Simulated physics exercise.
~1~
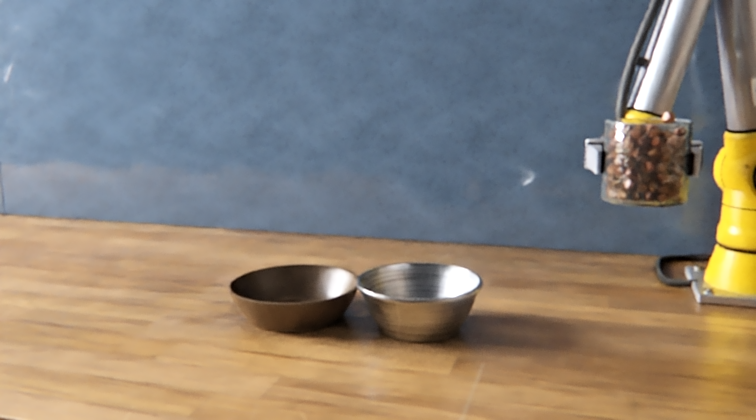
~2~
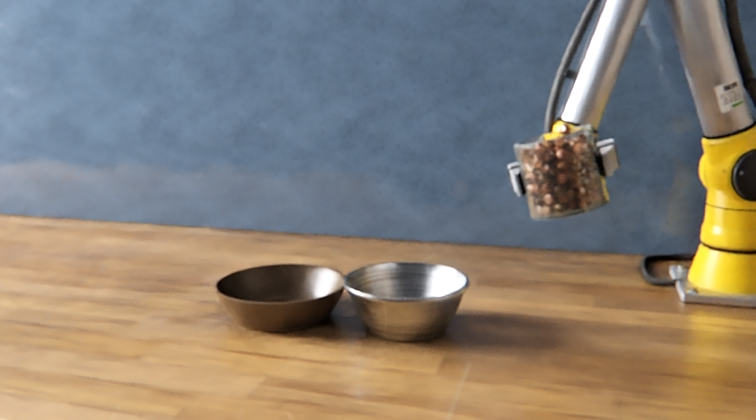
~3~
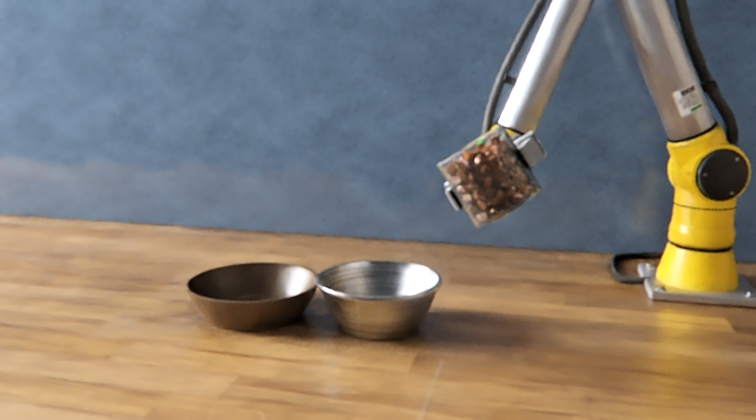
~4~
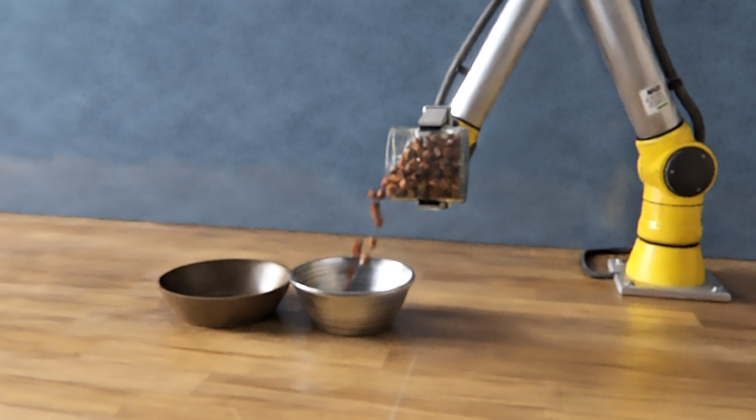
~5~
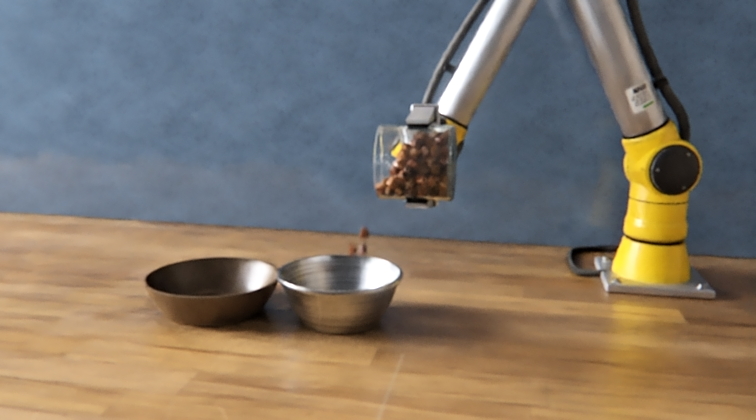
A robot arm with yellow joints, standing at the right of a wooden table before a blue-grey wall and seen from the side, holds a clear cup of brown pellets upright. To the left sit two bowls side by side, a dark brown one and a silver metal one nearer the arm. The arm carries the cup leftward, tipping it gradually toward the bowls. Once the cup lies on its side, pellets spill over its rim and drop into the silver bowl. The arm then holds still as a last few fall, with most pellets still in the cup.
